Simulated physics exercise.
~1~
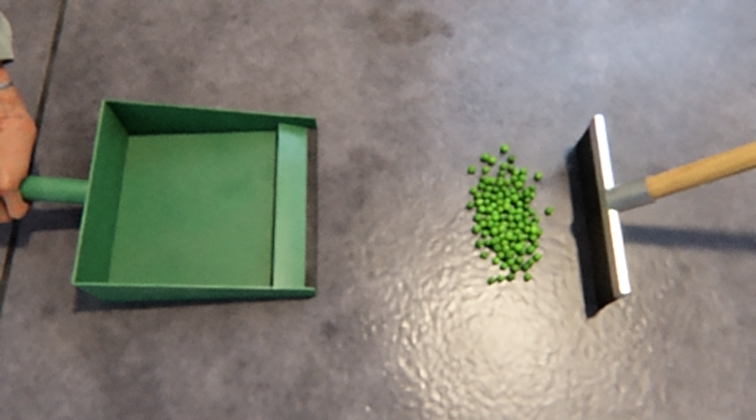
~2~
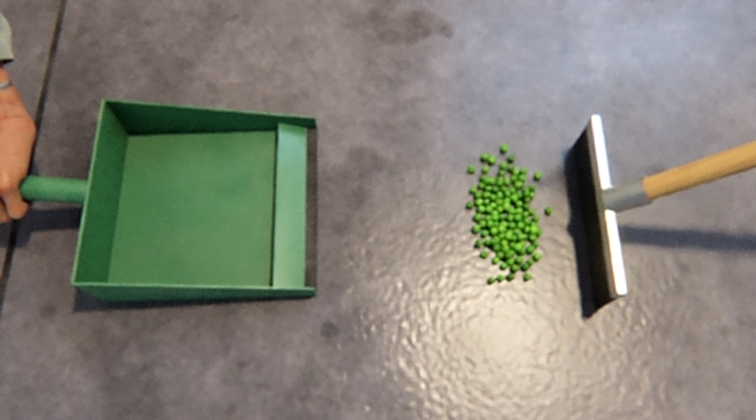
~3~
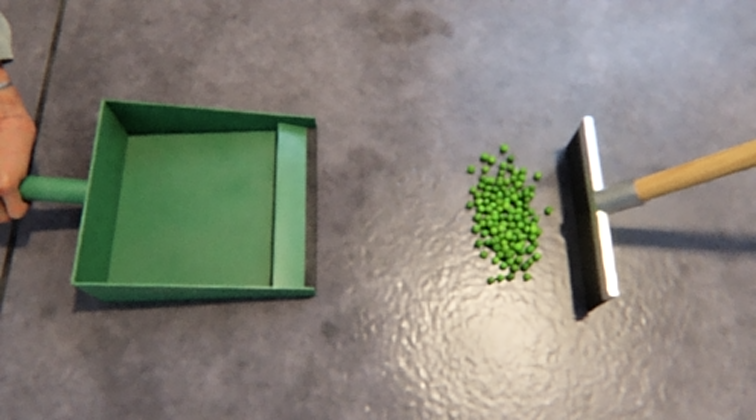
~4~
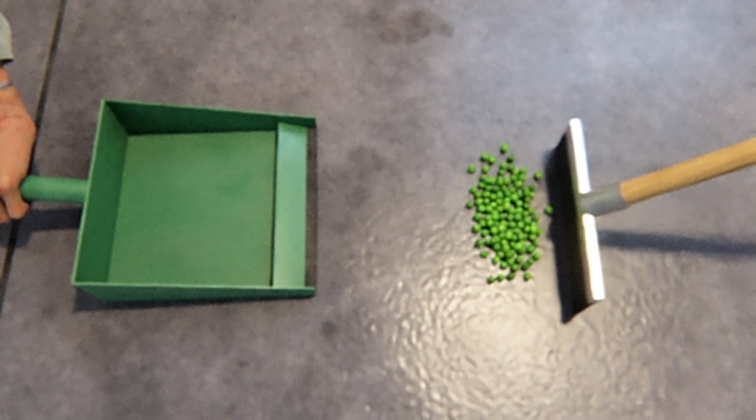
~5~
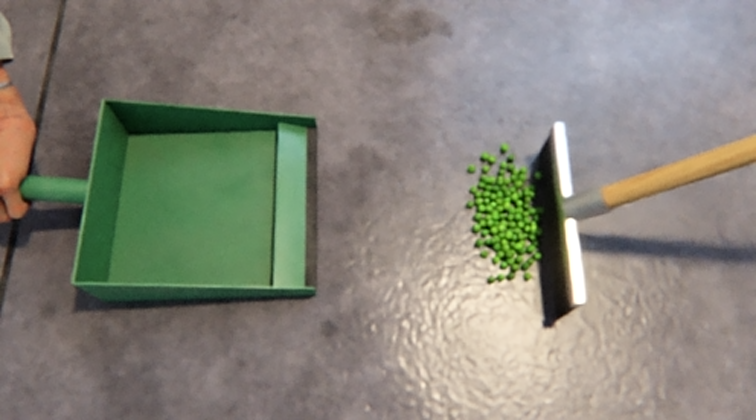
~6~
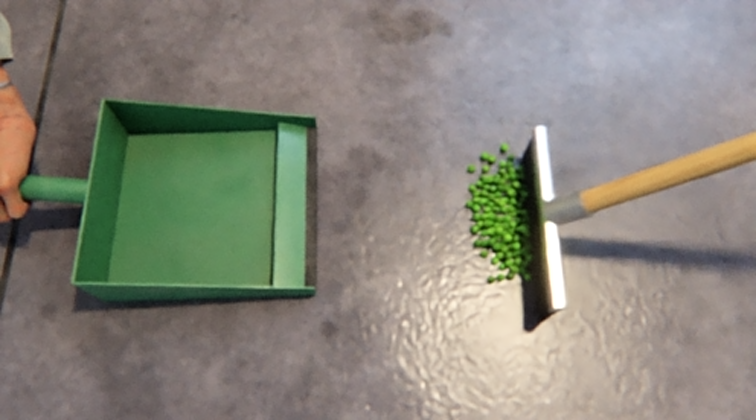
On a mottled grey floor, a hand at the left holds a green dustpan still, facing a loose pile of green peas and a wooden-handled blade to their right. The blade barely moves at first, then slides left, reaches the peas and presses the pile's right side inward, bunching it narrower.
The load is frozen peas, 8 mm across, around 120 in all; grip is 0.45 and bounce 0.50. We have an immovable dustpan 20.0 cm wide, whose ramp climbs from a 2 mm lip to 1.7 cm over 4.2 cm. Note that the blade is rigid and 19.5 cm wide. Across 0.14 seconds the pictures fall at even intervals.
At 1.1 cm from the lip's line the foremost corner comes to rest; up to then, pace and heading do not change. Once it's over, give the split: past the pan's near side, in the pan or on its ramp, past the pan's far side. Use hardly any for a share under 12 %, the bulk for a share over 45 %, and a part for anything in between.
Near side: A part, pan: A part, far side: Hardly any.
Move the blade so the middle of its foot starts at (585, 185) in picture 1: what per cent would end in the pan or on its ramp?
Roughly 25 percent, ramp included.
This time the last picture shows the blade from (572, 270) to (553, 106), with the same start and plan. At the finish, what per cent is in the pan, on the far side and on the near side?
Pan 15, far 20, near 5.
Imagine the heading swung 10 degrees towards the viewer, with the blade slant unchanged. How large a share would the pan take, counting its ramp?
The pan, ramp included, would get around 10 per cent.
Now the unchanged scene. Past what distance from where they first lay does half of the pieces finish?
I'd say near 22 cm.
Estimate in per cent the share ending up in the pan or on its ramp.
Estimate: Close to 25 %.
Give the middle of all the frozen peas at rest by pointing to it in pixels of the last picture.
Roughly pixel (314, 237).
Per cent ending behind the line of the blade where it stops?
Some 5 percent of it.
Then, 0.17 s after the last picture, middle of the blade 12 cm from the lip; 0 % over the lip, far side 0 %, near side 10 %.
Then, 0.28 s after the last picture, middle of the blade 4 cm from the lip; 0 % over the lip, far side 5 %, near side 15 %.
Then, 0.52 s after the last picture, middle of the blade 2 cm from the lip; 25 % over the lip, far side 5 %, near side 20 %.
In the end, near side 20 %, pan 25 %, far side 5 %, in front of the lip or behind the blade 50 %.
